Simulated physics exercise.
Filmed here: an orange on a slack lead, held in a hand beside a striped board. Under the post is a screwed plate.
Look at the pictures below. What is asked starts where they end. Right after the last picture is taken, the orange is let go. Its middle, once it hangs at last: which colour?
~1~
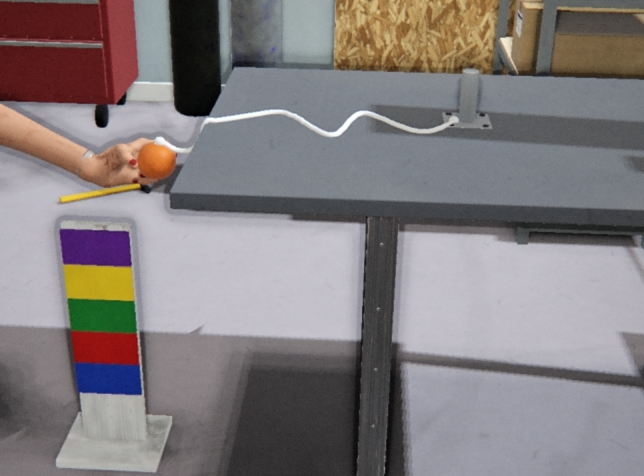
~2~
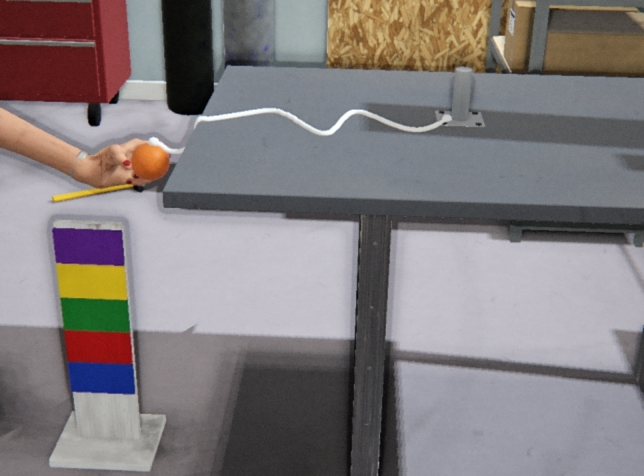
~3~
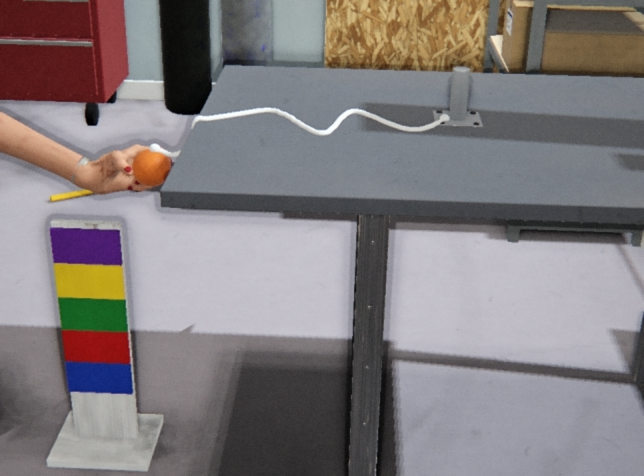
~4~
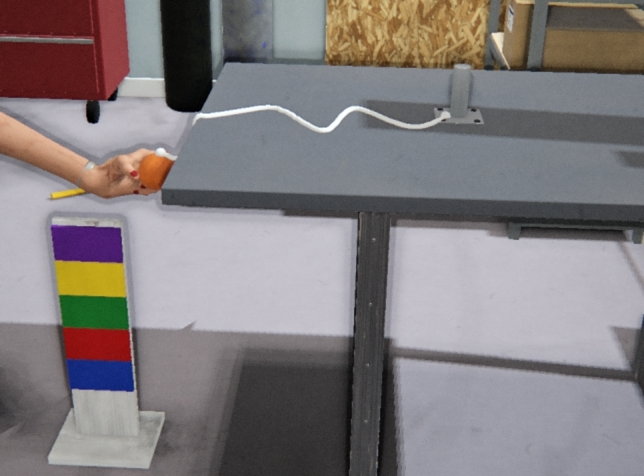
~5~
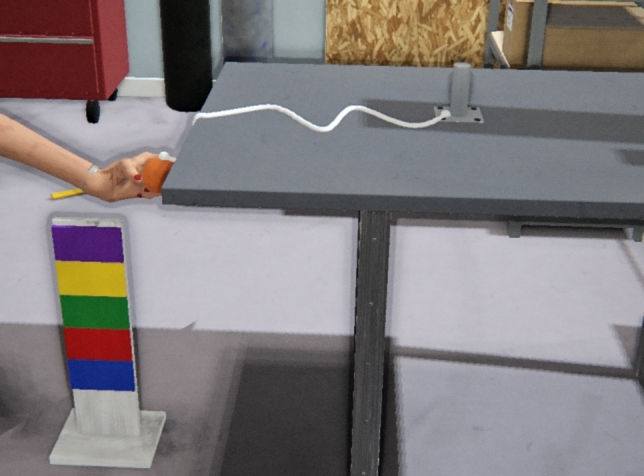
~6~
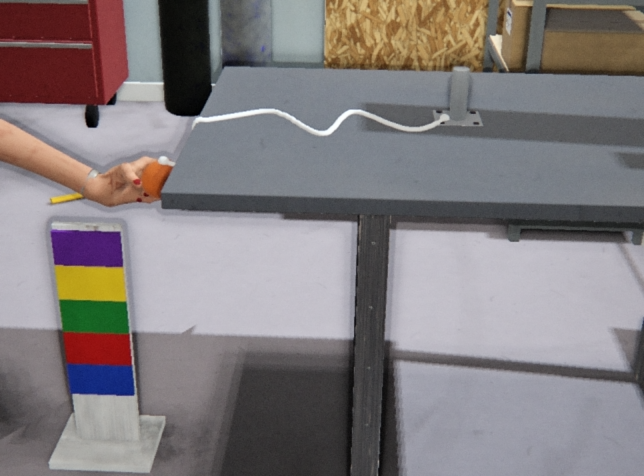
Colour: Green.
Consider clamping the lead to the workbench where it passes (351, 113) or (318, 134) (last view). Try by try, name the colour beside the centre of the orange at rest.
In order: Yellow; purple.
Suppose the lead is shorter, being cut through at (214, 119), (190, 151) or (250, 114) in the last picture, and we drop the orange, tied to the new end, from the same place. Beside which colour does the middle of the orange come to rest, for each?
First cut: Purple; second: Yellow; third: No band.
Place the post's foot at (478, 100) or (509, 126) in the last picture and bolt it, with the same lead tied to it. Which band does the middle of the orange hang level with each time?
First try: Yellow; second try: Yellow.
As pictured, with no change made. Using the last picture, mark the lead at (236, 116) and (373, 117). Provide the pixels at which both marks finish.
The first lands at (196, 205), while the second lands at (337, 119).
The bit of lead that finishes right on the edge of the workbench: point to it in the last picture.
In the last picture it is at roughly (298, 123).
Early on, orange near (234, 303); level with green.
Midway, orange near (191, 317); level with green.
Finally, orange near (201, 316); level with green. Its centre hangs level with the green band.
